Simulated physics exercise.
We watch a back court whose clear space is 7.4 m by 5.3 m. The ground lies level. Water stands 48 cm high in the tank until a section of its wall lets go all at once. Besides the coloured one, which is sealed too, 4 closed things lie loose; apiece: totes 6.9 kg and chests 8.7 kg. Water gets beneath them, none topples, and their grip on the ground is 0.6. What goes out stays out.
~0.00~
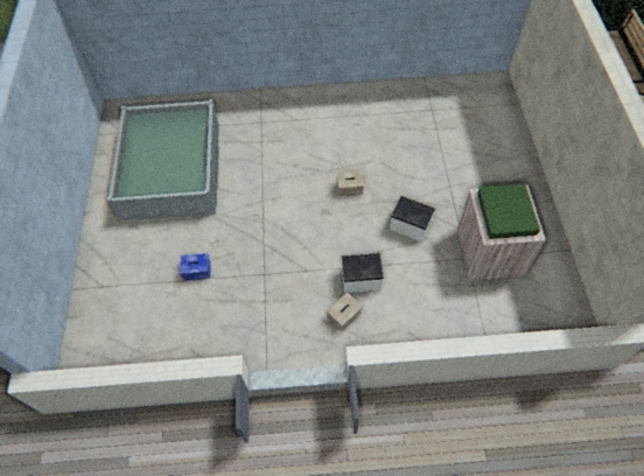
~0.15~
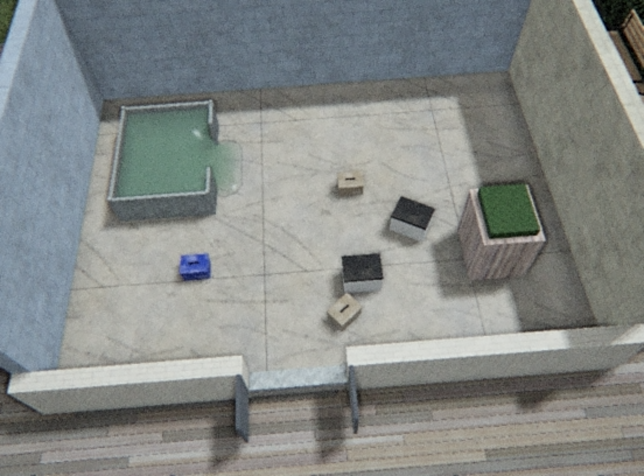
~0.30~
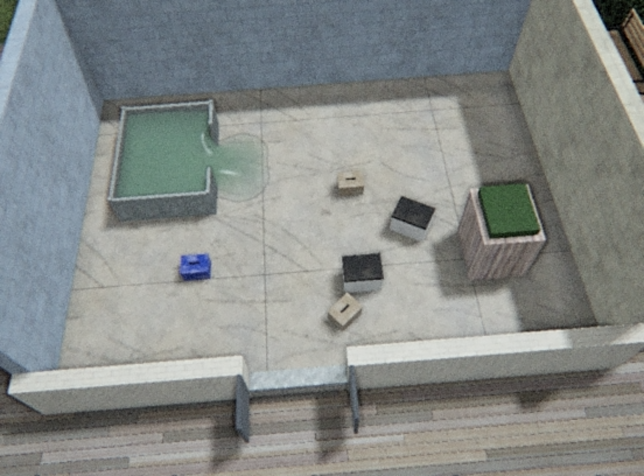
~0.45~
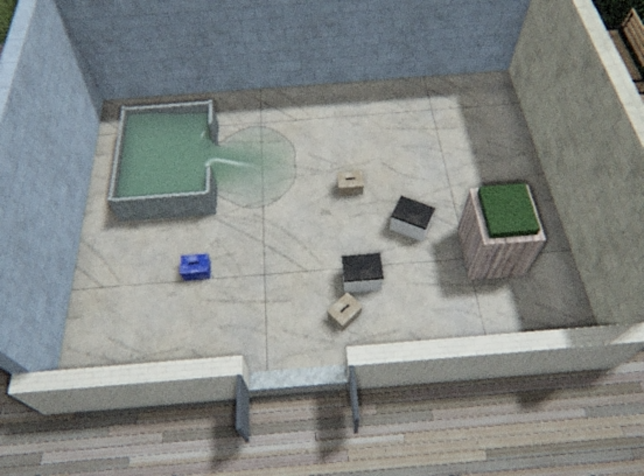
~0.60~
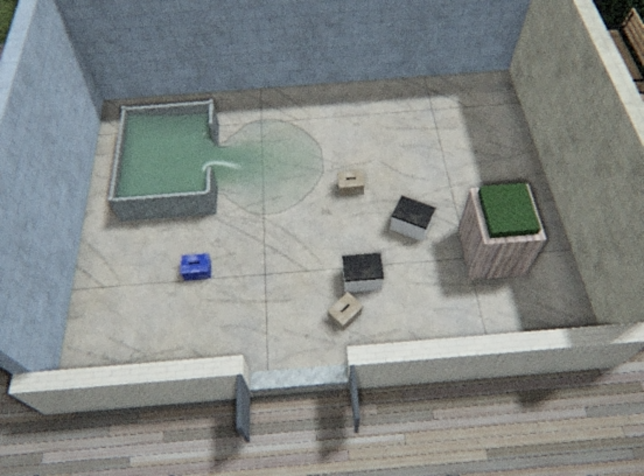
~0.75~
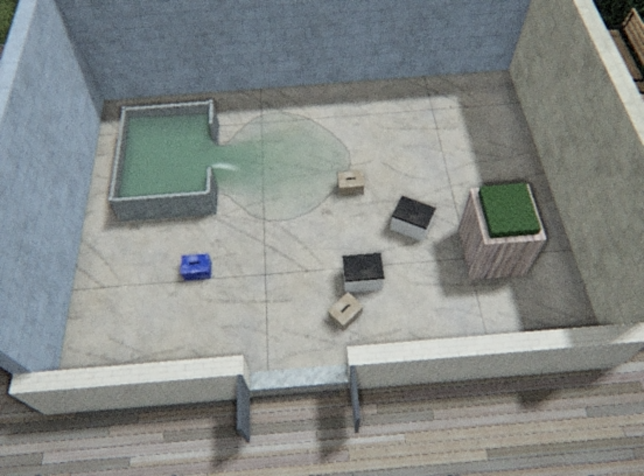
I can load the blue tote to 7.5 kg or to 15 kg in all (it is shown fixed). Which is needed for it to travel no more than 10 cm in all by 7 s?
I expect that the smaller load will do.
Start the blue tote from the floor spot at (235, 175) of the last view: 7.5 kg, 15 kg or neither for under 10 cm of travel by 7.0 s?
Neither is enough.
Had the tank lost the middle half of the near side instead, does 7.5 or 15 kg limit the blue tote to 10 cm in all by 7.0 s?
In that case neither weight holds it.
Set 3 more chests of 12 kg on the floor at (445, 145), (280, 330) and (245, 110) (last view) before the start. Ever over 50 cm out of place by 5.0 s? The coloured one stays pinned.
In that order: More, less, short of it.
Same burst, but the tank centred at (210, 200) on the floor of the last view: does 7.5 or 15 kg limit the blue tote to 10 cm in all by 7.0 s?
In that case the lower weight is enough.
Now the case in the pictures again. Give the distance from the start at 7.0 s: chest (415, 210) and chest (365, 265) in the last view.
In turn: 120 cm, 0 cm.
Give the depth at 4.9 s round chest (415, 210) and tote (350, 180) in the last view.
About 5 and 7 cm.
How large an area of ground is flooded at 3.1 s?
Some 24 m2.
After 1.4 s the blue tote would be 0 cm from its start with 7.5 kg and 0 cm from its start with 15 kg; 0 cm of water round it then.
After 3.1 s the blue tote would be 0 cm from its start with 7.5 kg and 0 cm from its start with 15 kg; 0 cm of water round it then.
After 4.9 s the blue tote would be 0 cm from its start with 7.5 kg and 0 cm from its start with 15 kg; 0 cm of water round it then.
After 7.0 s the blue tote would be 0 cm from its start with 7.5 kg and 0 cm from its start with 15 kg; 0 cm of water round it then.
